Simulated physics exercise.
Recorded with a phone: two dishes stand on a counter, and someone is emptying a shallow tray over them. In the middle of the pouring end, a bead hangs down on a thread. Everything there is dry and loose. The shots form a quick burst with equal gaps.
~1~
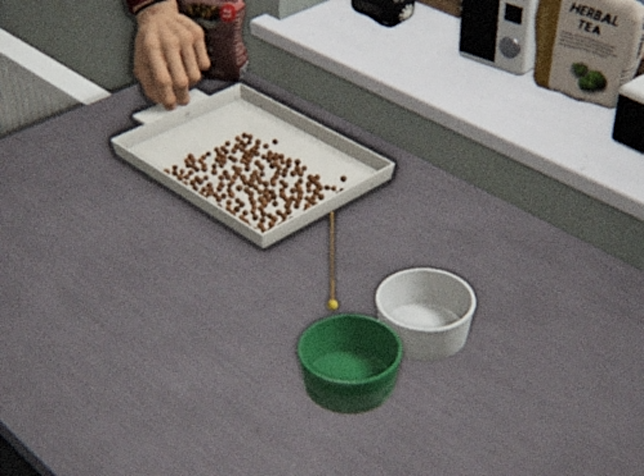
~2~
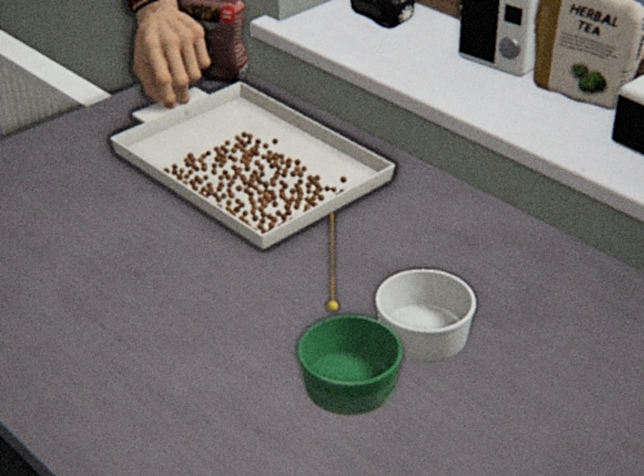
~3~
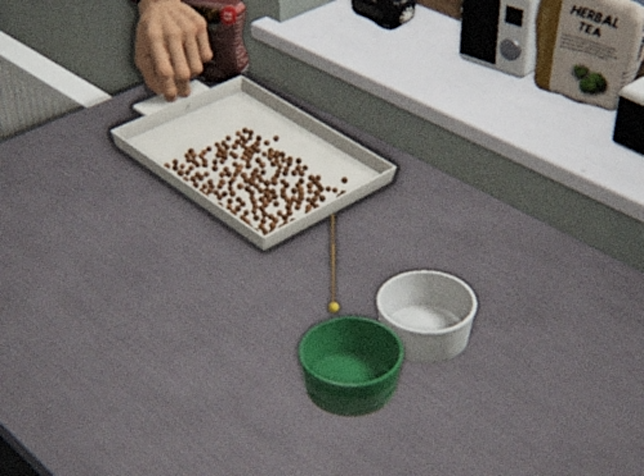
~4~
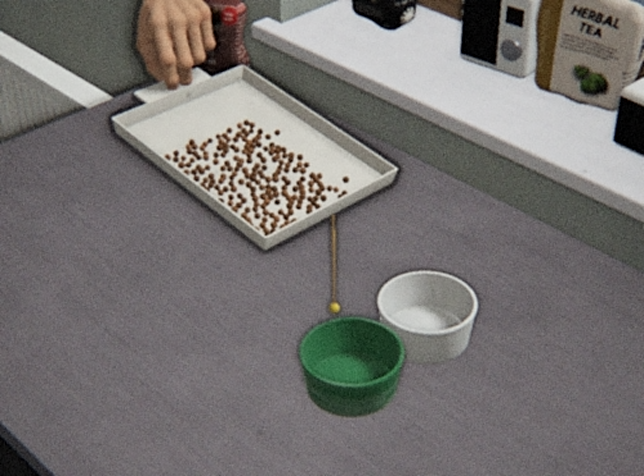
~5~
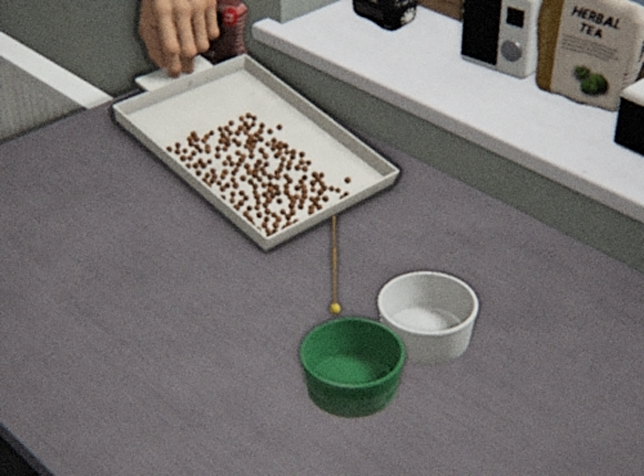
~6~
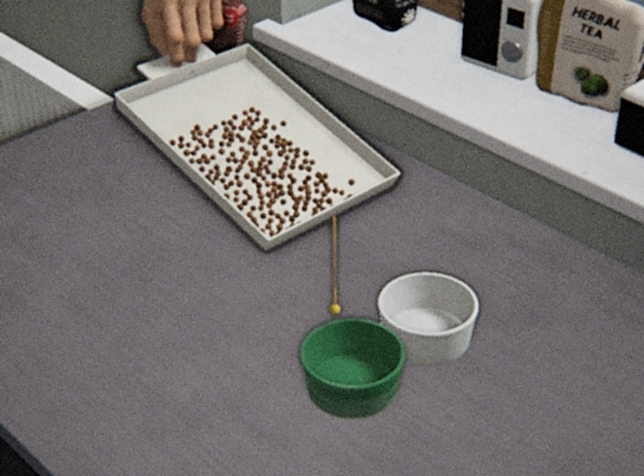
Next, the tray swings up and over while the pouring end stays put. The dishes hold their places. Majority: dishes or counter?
Dishes.
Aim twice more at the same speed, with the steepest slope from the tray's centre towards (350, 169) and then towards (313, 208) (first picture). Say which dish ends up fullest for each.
Result, try one: Dish at right; try two: Dish at left.
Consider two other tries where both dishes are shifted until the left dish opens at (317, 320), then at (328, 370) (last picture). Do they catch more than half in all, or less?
Well, the minor share the first time and the bulk the second time.
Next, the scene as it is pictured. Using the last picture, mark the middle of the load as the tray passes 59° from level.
(320, 193).
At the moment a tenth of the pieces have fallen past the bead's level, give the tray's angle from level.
Angle: Close to 105°.
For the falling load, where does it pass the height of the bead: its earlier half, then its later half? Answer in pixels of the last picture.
The opening part goes through (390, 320); what follows goes through (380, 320).
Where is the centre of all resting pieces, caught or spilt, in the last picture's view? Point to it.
Around (384, 368).
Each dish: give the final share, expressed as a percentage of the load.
50 per cent goes to the left dish and 40 per cent to the right dish.
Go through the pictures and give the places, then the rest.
In the first picture, corners of the pouring end (263, 232) and (390, 164), level; middle of the load (252, 181), cereal balls; left dish (386, 386); right dish (461, 334); bead on its thread (332, 305).
In the second picture, corners of the pouring end (263, 233) and (390, 165), level; middle of the load (252, 181).
In the third picture, corners of the pouring end (264, 235) and (392, 167), tipped barely, lowest at the right corner; middle of the load (253, 179).
In the fourth picture, corners of the pouring end (266, 235) and (394, 169), tipped a little, lowest at the right corner; middle of the load (254, 174).
In the fifth picture, corners of the pouring end (268, 236) and (395, 170), tipped a little, lowest at the right corner; middle of the load (256, 171).
In the sixth picture, corners of the pouring end (269, 237) and (396, 172), tipped clearly, lowest at the right corner; middle of the load (260, 169), roughly a quarter on the move; left dish (388, 391); right dish (463, 339).
Just after the last frame, tray tipped steeply; almost all on the tray; just a few in the air.
A moment on, tray tipped right over; the larger part on the tray; just a few in the left dish; roughly a quarter in the air.
Further on, tray tipped past a quarter turn; roughly half in the left dish; roughly half in the right dish; about a tenth outside both.
When it is over, tray tipped past a quarter turn; roughly half in the left dish; roughly half in the right dish; about a tenth outside both.
